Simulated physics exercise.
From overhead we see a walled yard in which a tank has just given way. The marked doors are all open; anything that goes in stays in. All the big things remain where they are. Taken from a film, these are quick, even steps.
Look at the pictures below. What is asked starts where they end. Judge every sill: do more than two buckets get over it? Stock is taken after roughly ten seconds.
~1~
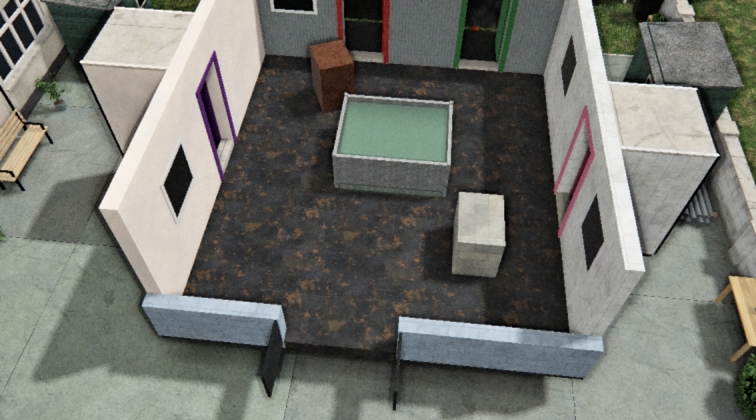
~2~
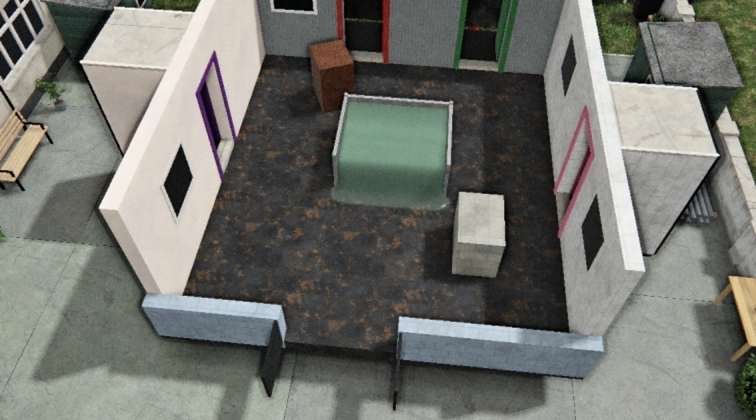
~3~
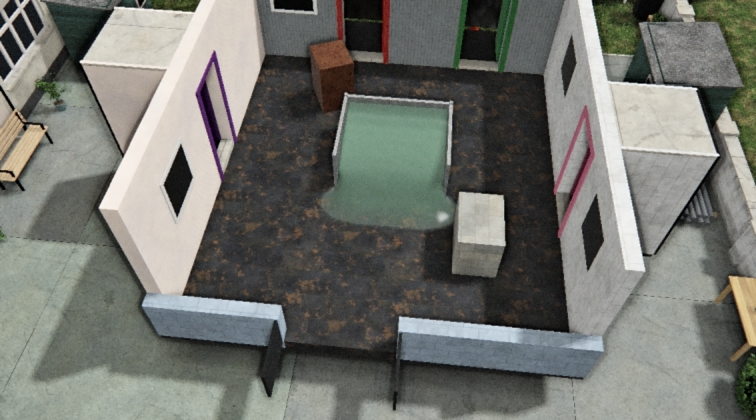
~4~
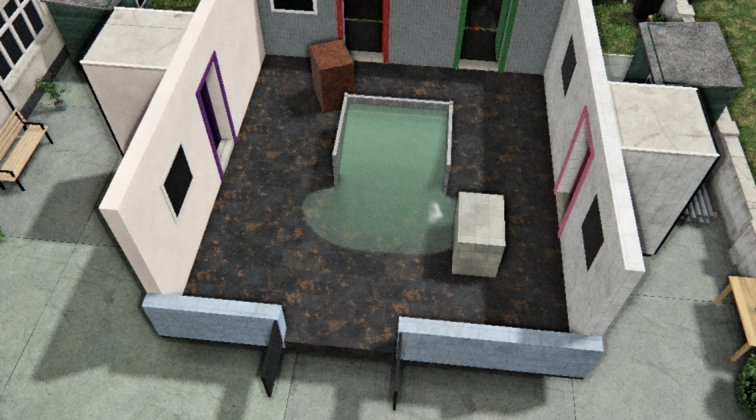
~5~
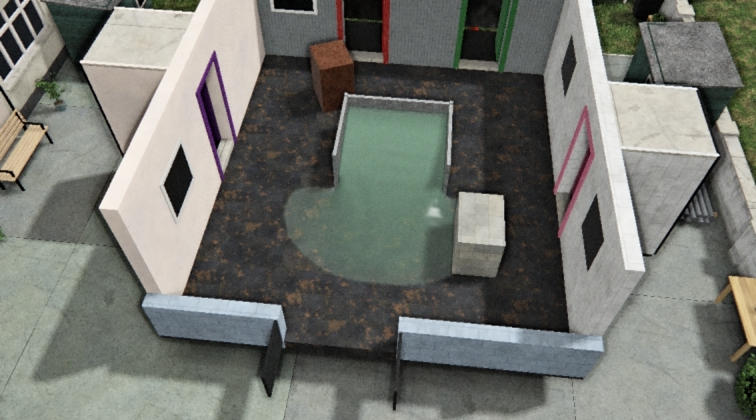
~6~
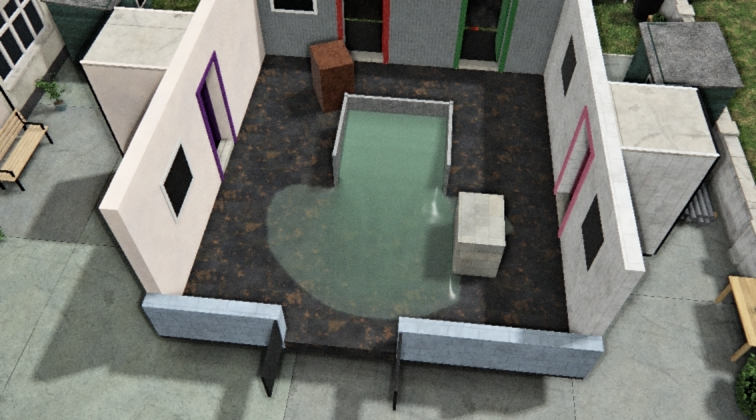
Verdict: Green door - two or fewer get over; pink door - two or fewer get over; purple door - two or fewer get over; red door - two or fewer get over.
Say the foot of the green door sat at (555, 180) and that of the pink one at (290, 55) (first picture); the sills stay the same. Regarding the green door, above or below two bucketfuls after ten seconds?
Note: Green does not reach the limit.
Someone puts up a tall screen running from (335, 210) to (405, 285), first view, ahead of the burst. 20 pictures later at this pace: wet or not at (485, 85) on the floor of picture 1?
Looks like that place is unwetted.
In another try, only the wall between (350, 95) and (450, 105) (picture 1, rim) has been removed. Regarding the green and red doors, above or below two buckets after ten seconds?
The green door exceeds the limit, the red door exceeds the limit.
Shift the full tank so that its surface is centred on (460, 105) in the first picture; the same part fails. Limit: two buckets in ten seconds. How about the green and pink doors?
Well, the green admits less and the pink admits more.
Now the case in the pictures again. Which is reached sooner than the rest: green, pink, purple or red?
I'd say it's the one in pink.
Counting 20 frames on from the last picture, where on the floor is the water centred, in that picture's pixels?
Near (389, 251).
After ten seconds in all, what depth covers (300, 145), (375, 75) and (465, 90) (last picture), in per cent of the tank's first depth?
I'd say around 2 per cent, then 4 per cent, then 6 per cent.
A moment on, water covers 35 % of the floor; the green door not reached, the pink door wet at the sill, nothing in, the purple door not reached, the red door not reached.
Next, water covers 40 % of the floor; the green door not reached, the pink door under two buckets in, the purple door not reached, the red door not reached.
Then, water covers 45 % of the floor; the green door not reached, the pink door under two buckets in, the purple door not reached, the red door not reached.
Later, water covers 85 % of the floor; the green door wet at the sill, nothing in, the pink door under two buckets in, the purple door wet at the sill, nothing in, the red door not reached.
In the end, water covers 95 % of the floor; the green door wet at the sill, nothing in, the pink door under two buckets in, the purple door wet at the sill, nothing in, the red door wet at the sill, nothing in.
